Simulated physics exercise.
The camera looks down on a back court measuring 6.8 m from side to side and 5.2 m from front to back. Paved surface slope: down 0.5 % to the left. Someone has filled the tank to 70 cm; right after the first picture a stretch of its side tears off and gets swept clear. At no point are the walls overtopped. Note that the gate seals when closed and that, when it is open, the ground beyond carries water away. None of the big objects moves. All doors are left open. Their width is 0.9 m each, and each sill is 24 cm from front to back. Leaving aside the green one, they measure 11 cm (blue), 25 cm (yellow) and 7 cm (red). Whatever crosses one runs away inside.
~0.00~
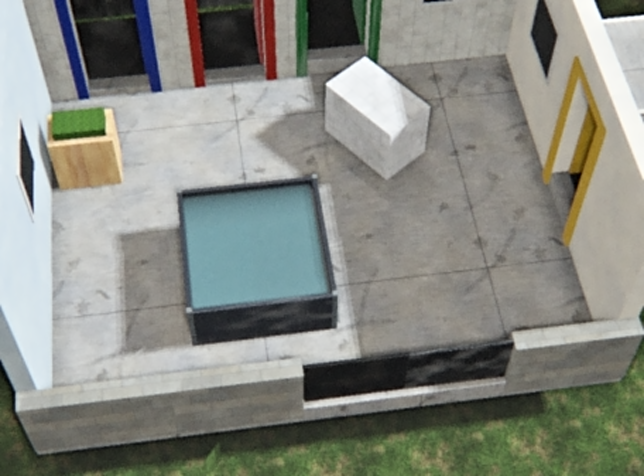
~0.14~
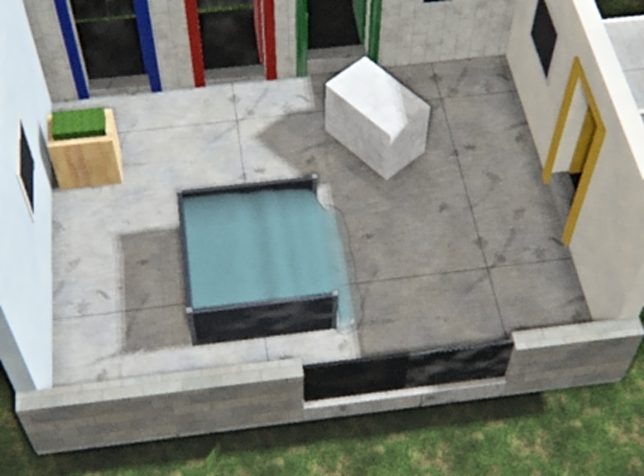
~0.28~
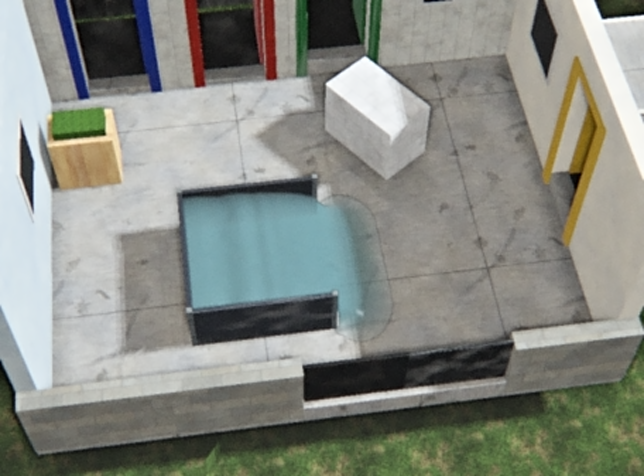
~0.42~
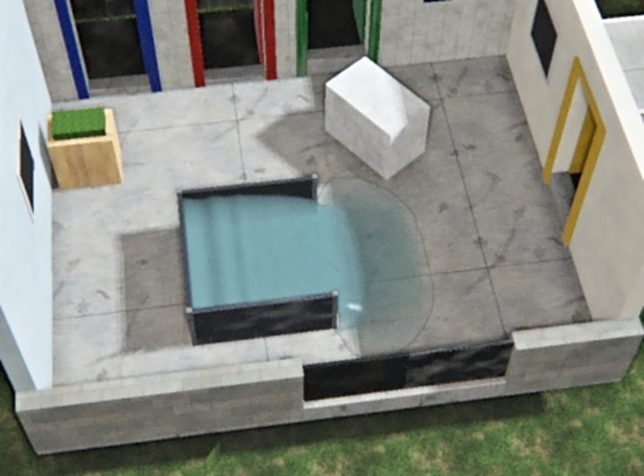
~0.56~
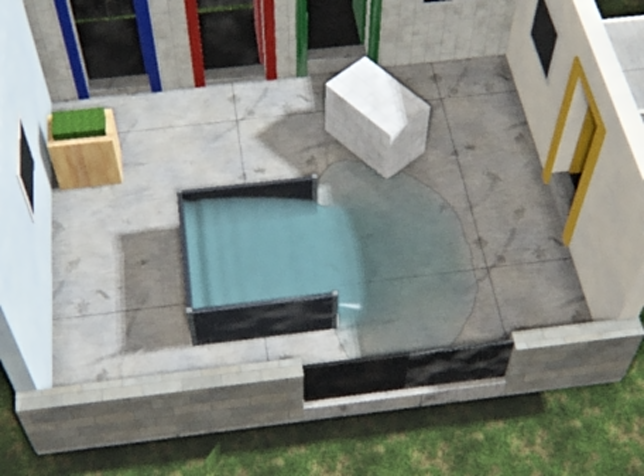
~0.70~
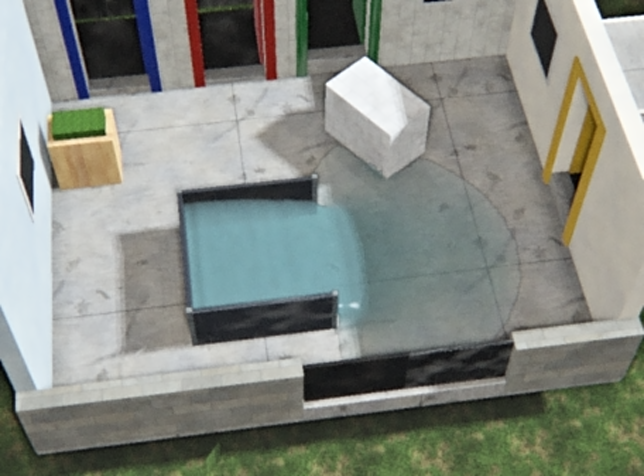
To begin with, a square tank of blue-green water stands whole on a paved court beside a pale block. Its right side then vanishes, and water pours out through the gap. The sheet fans rightward across the paving, spreading past the block's front toward the yellow door while the tank's level drops.
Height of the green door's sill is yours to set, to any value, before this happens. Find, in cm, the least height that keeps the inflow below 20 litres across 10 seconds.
The least height is about 6.5 cm.
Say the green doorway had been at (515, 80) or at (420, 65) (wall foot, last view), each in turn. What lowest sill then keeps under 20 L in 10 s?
In turn: About 14.0 cm, about 13.0 cm.
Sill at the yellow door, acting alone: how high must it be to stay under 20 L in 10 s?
Roughly 26 cm at yellow.
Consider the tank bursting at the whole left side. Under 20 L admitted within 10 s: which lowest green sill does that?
Roughly 6.5 cm.
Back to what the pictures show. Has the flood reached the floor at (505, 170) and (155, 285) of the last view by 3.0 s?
First soaked, then untouched.
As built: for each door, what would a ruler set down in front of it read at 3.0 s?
In cm: Blue 0, green 0, yellow 24, red 1.
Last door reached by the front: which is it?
It's the blue one.
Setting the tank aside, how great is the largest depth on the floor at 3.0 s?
Roughly 29 cm.
After 1.4 s water covers 35 % of the floor, deepest (32 cm) near (560, 247); it has not reached the green door.
After 3.0 s water covers 45 % of the floor, deepest (29 cm) near (500, 62); it has not reached the green door.
After 10.0 s water covers 95 % of the floor, deepest (14 cm) near (52, 117); 5 cm at the green door, 0 litres in over its 27 cm sill.
At the green door as built, the water arrived by 3.2 s and peaked near 13 cm at 5.0 s.
Run again over the same 10 s with other heights there, 34 litres in over 5 cm, 15 litres over 7 cm. The limit of 20 litres is kept from about 6.5 cm up.
